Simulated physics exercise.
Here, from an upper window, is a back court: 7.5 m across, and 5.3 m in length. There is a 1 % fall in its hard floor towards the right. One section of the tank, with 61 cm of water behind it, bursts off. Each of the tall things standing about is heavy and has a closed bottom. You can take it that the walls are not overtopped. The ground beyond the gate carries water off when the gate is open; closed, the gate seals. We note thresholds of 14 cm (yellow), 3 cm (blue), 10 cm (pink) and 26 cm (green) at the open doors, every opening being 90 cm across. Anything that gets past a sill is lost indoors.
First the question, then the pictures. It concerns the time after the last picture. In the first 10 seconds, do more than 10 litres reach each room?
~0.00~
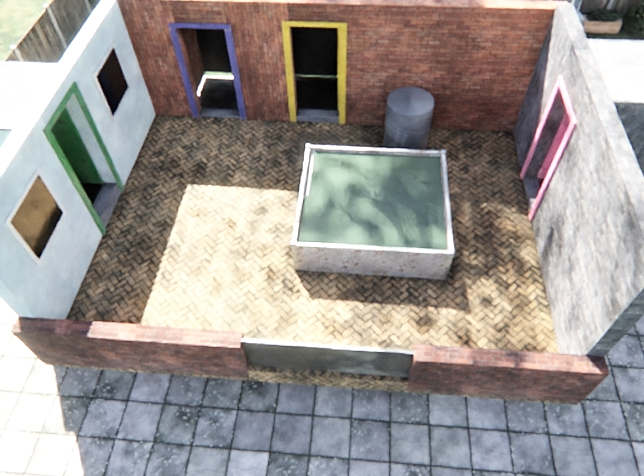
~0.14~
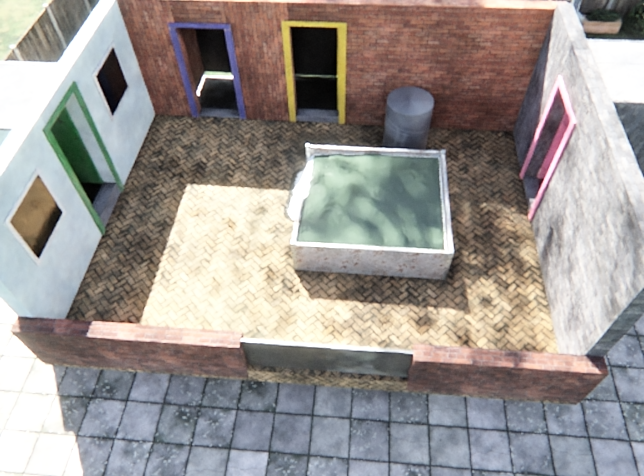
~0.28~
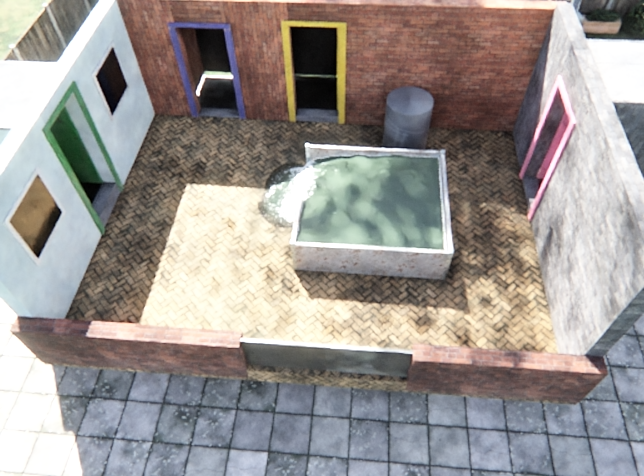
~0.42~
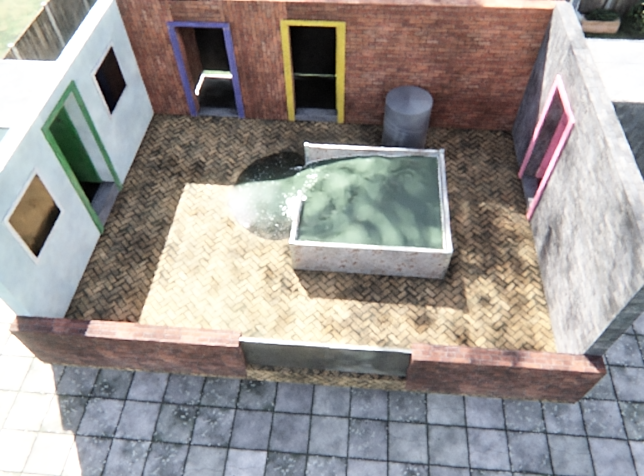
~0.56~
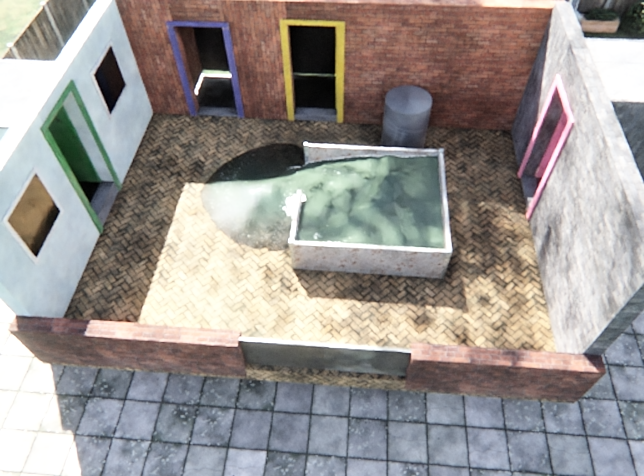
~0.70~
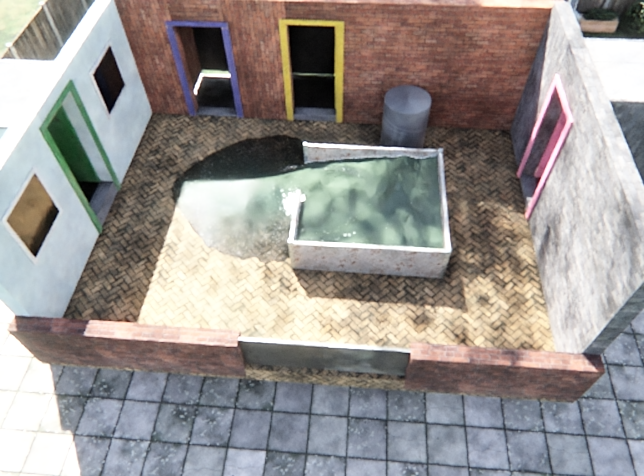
At the yellow door, not that much; at the blue door, more than that; at the pink door, not that much; at the green door, not that much.
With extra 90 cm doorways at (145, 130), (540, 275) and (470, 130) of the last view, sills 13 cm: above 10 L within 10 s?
More, less, less.
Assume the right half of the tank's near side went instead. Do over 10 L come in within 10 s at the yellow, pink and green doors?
Yellow falls short; pink exceeds; green falls short.
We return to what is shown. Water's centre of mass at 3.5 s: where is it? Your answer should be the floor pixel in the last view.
I'd put it close to (274, 207).
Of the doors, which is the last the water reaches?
That would be the pink door.
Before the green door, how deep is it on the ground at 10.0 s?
I'd put it near 7.0 cm.
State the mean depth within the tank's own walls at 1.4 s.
Roughly 47 centimetres.
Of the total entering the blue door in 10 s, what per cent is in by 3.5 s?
Share by then: ~ 30 %.
After 1.4 s water covers 30 % of the floor and is deepest (33 cm) near (295, 185); yellow door not reached, blue door 2 cm at the sill, 0 L in, pink door not reached, green door 17 cm at the sill, 0 L in.
After 2.2 s water covers 40 % of the floor and is deepest (37 cm) near (147, 126); yellow door 2 cm at the sill, 0 L in, blue door 10 cm at the sill, 26 L in, pink door not reached, green door 24 cm at the sill, 0 L in.
After 3.5 s water covers 45 % of the floor and is deepest (24 cm) near (54, 339); yellow door 2 cm at the sill, 0 L in, blue door 17 cm at the sill, 101 L in, pink door not reached, green door 17 cm at the sill, 0 L in.
After 6.0 s water covers 70 % of the floor and is deepest (16 cm) near (54, 339); yellow door 7 cm at the sill, 0 L in, blue door 12 cm at the sill, 236 L in, pink door not reached, green door 13 cm at the sill, 0 L in.
After 10.0 s water covers 95 % of the floor and is deepest (14 cm) near (544, 375); yellow door 4 cm at the sill, 0 L in, blue door 8 cm at the sill, 346 L in, pink door 8 cm at the sill, 0 L in, green door 7 cm at the sill, 0 L in.
